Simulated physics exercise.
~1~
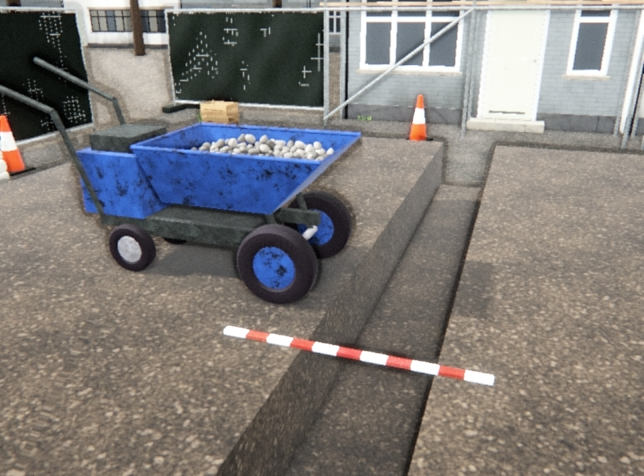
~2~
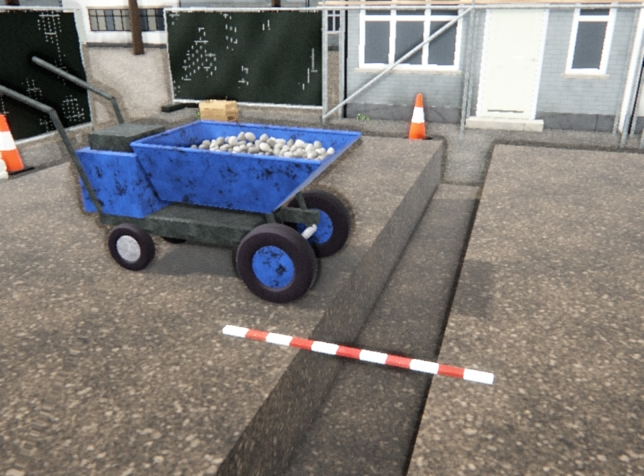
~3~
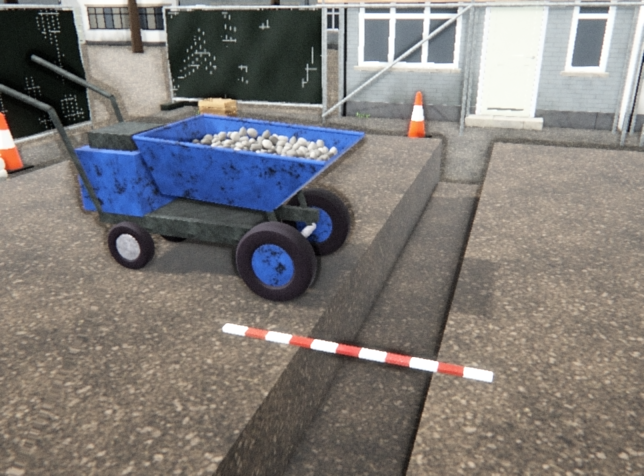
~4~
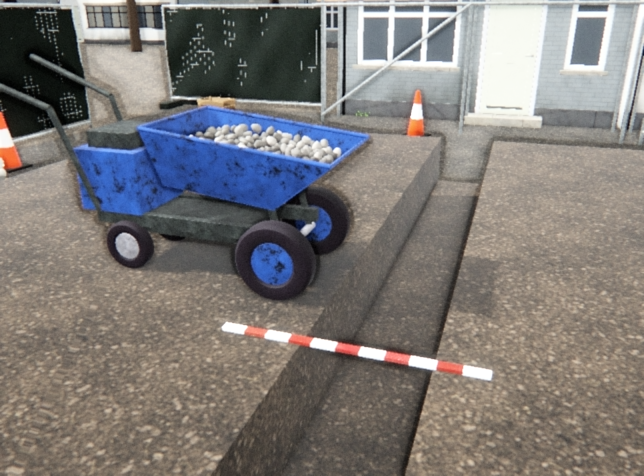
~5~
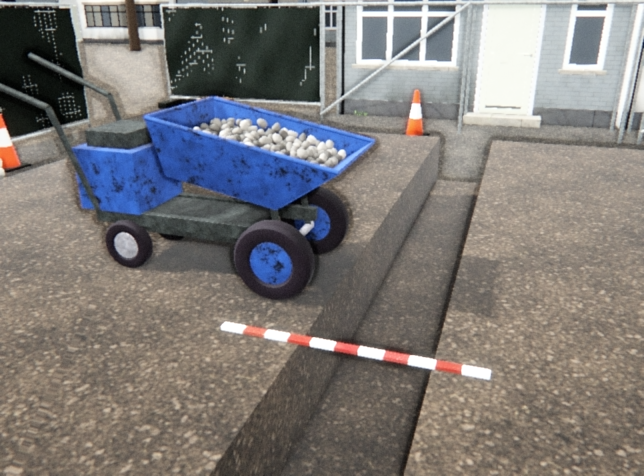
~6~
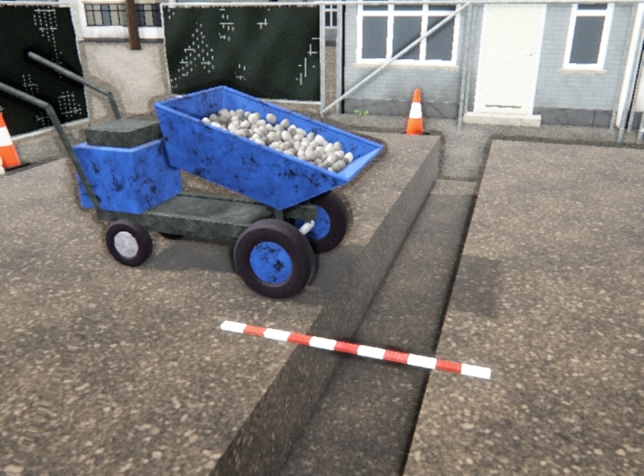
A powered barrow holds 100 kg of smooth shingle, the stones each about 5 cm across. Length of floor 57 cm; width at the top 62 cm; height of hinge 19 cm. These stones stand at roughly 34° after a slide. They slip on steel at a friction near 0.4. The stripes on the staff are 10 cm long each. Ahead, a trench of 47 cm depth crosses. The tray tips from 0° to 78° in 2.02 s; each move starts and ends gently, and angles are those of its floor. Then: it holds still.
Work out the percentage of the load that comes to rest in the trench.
It works out at about 81 per cent of the load.
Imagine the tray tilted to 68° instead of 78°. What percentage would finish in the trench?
About 70%.
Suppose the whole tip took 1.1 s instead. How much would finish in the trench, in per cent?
Then roughly 80 percent.
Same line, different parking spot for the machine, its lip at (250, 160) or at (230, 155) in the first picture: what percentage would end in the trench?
I'd expect close to 100 per cent at the first and 85 per cent at the second.
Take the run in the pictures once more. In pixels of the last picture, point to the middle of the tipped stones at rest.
In the last view, about (418, 362).
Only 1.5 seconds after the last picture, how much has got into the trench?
At that moment: Approx. 75 %.
Then, 0.9 s after the last picture the floor is at 66°, 88 % in the tray, 12 % in the trench; the foremost stones are at (445, 277).
Then, 1.5 s after the last picture the floor is at 78°, 4 % in the tray, 77 % in the trench, 19 % past the trench; the foremost stones are at (595, 306).
Then, 1.9 s after the last picture the floor is at 78°, 0 % in the tray, 81 % in the trench, 19 % past the trench; the foremost stones are at (642, 314).
Then, 3.8 s after the last picture the floor is at 78°, 0 % in the tray, 81 % in the trench, 19 % past the trench; the foremost stones are past the picture's edge.
